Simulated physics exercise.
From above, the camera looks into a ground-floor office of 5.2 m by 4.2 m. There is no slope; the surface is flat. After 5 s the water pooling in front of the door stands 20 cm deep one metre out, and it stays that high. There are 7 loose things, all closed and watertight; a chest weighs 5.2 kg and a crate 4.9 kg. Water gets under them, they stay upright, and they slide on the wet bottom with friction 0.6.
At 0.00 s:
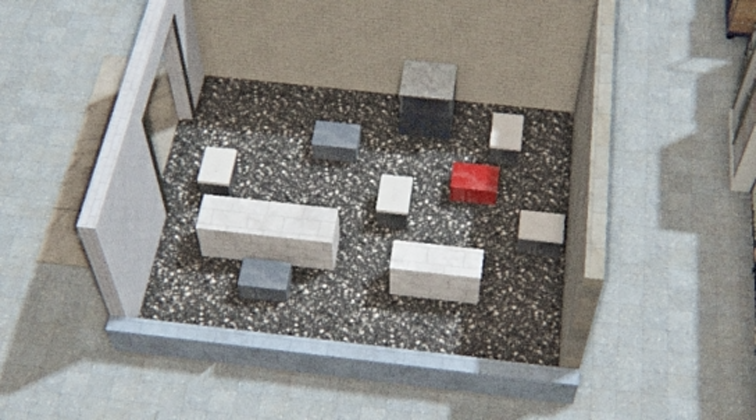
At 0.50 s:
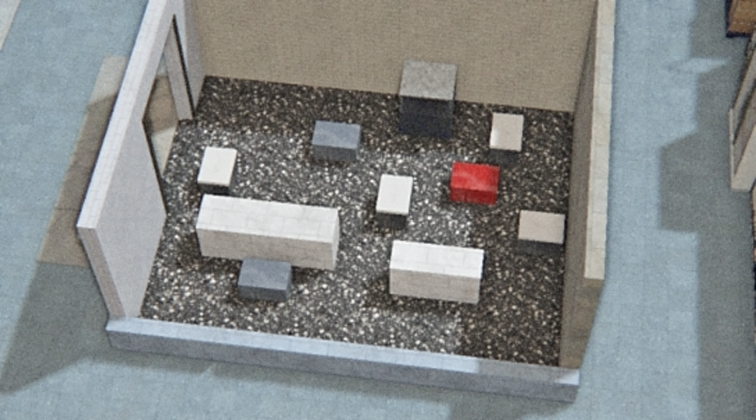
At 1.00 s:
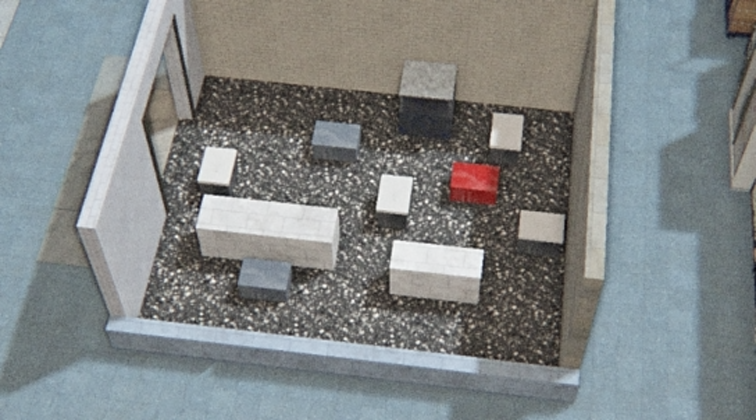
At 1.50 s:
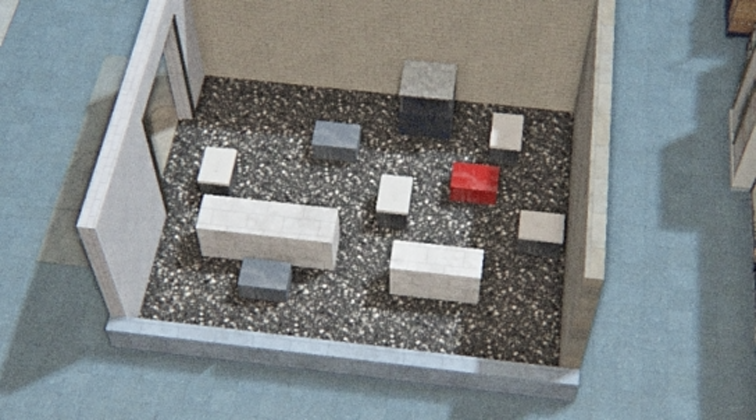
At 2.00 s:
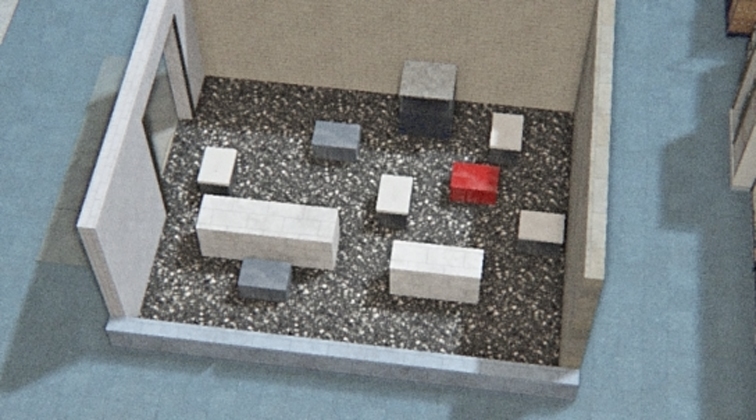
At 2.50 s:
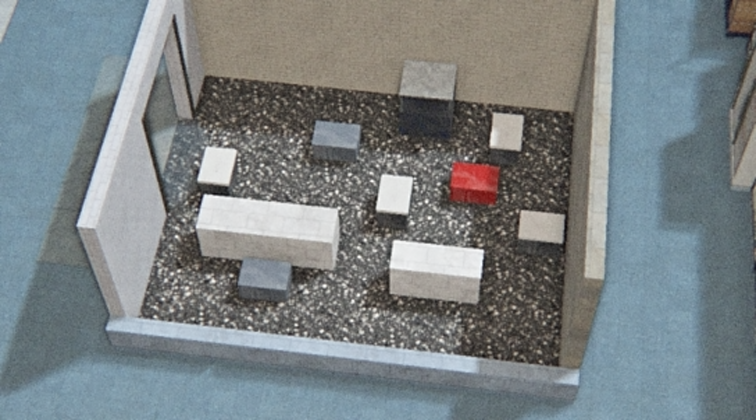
The clip opens on a view from above into a walled room with a speckled floor, holding pale, grey-blue and dark blocks and one red crate. The paving outside turns from pale grey to blue as water covers it, then a little water shows inside the doorway at left, while nothing inside shifts.
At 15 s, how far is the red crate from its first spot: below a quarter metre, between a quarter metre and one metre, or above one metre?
It should cover a short stretch.
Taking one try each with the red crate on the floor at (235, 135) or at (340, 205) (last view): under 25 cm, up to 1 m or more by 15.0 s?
First try it drifts well away, second try it drifts well away.
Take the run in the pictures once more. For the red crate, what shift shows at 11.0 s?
I'd put it at around 80 cm.
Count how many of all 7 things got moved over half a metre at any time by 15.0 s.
It adds up to 7.
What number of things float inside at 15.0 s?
Total: 7.
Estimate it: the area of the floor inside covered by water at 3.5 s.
Around 1.5 m2 of it.
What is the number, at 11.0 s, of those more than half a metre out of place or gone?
6.
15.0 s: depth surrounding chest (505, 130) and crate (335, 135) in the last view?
Depths: Near 12 cm, then near 13 cm.
After 3.5 s the red crate is near (475, 177), 0.0 m from its start, aground; 0 afloat.
After 6.8 s the red crate is near (491, 177), 0.2 m from its start, aground; 2 afloat.
After 11.0 s the red crate is near (521, 138), 0.8 m from its start, afloat; 5 afloat.
After 15.0 s the red crate is near (511, 169), 0.5 m from its start, afloat; 7 afloat.
